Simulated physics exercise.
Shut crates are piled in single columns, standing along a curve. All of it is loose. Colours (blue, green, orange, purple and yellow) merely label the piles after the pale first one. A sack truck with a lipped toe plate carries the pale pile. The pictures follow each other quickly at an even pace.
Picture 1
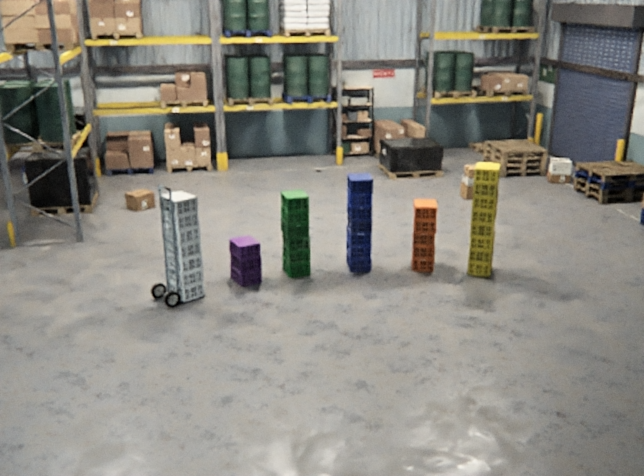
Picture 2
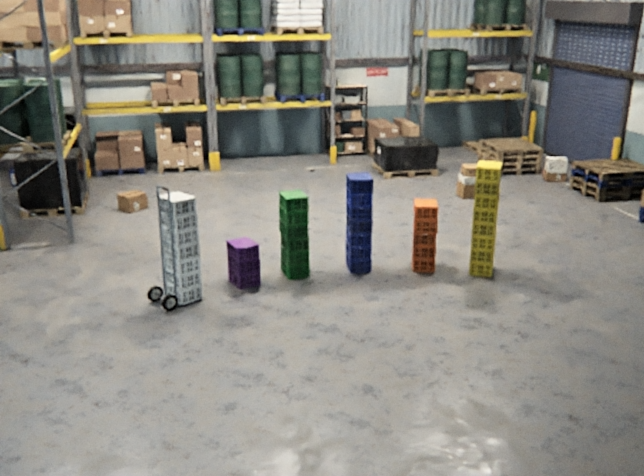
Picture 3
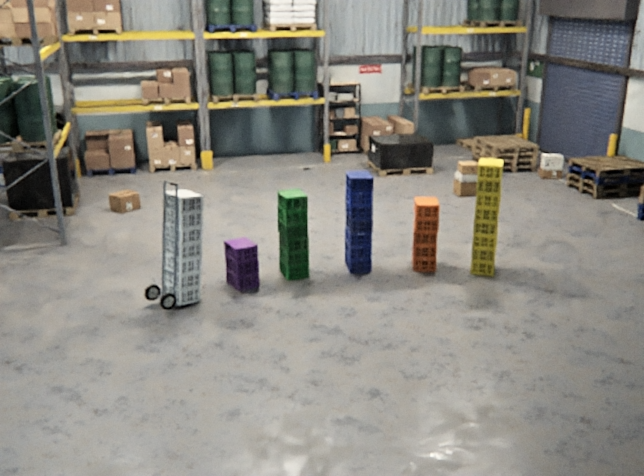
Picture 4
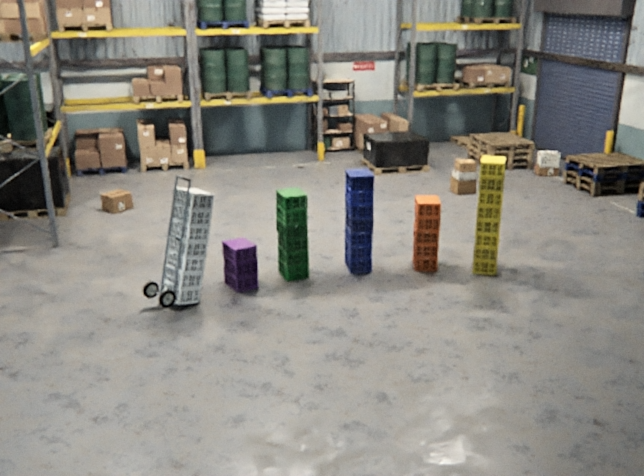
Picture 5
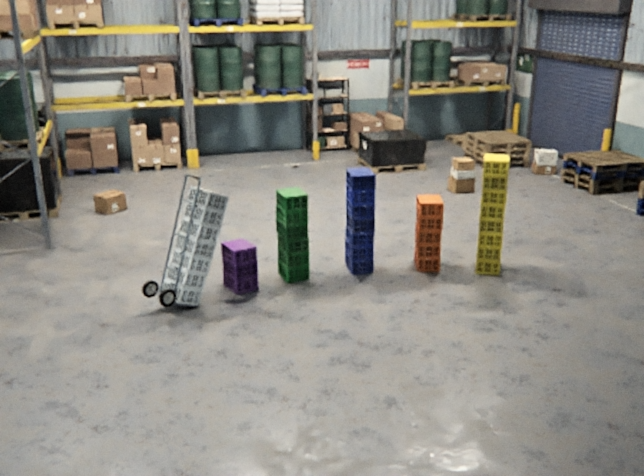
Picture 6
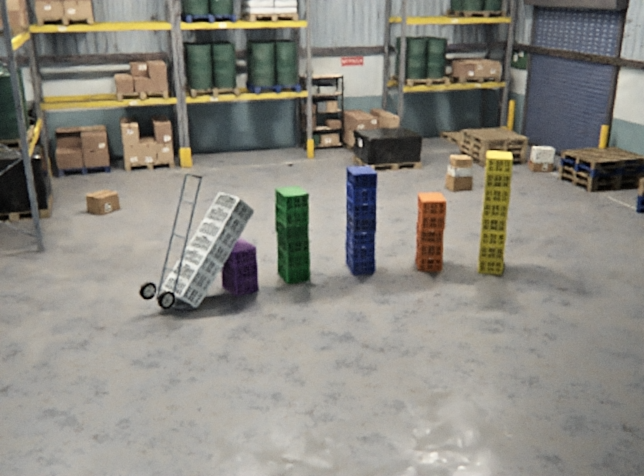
In a warehouse, a pale stack of crates on a sack truck leaned further and further right, away from the truck's upright frame and across the short purple stack, while the other coloured stacks stood still.
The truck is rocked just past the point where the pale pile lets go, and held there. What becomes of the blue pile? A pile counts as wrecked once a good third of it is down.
That pile mostly stays up.
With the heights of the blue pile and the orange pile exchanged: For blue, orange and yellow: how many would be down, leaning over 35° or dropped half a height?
The counts are blue 0, orange 0, yellow 0.
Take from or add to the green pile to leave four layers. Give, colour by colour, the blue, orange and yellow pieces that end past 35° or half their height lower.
The counts are blue 0, orange 0, yellow 0.
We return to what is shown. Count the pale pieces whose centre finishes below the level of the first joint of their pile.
It comes to 2.
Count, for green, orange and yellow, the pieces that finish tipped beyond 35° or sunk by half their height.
Green 0, orange 0, yellow 0.
Just after the last frame, 7 of the pale pile down; none of the 7 blue crates down (0 of 29 in all colours); top blue crate unmoved; top purple crate moved a little.
A moment on, 7 of the pale pile down; none of the 7 blue crates down (0 of 29 in all colours); top blue crate unmoved; top purple crate moved half its height.
Further on, 7 of the pale pile down; none of the 7 blue crates down (0 of 29 in all colours); top blue crate unmoved; top purple crate tilted barely.
When it is over, 7 of the pale pile down; none of the 7 blue crates down (0 of 29 in all colours); top blue crate unmoved; top purple crate tilted barely. In pixels of the last frame, middles, top blue crate near (362, 177), top purple crate near (250, 248).
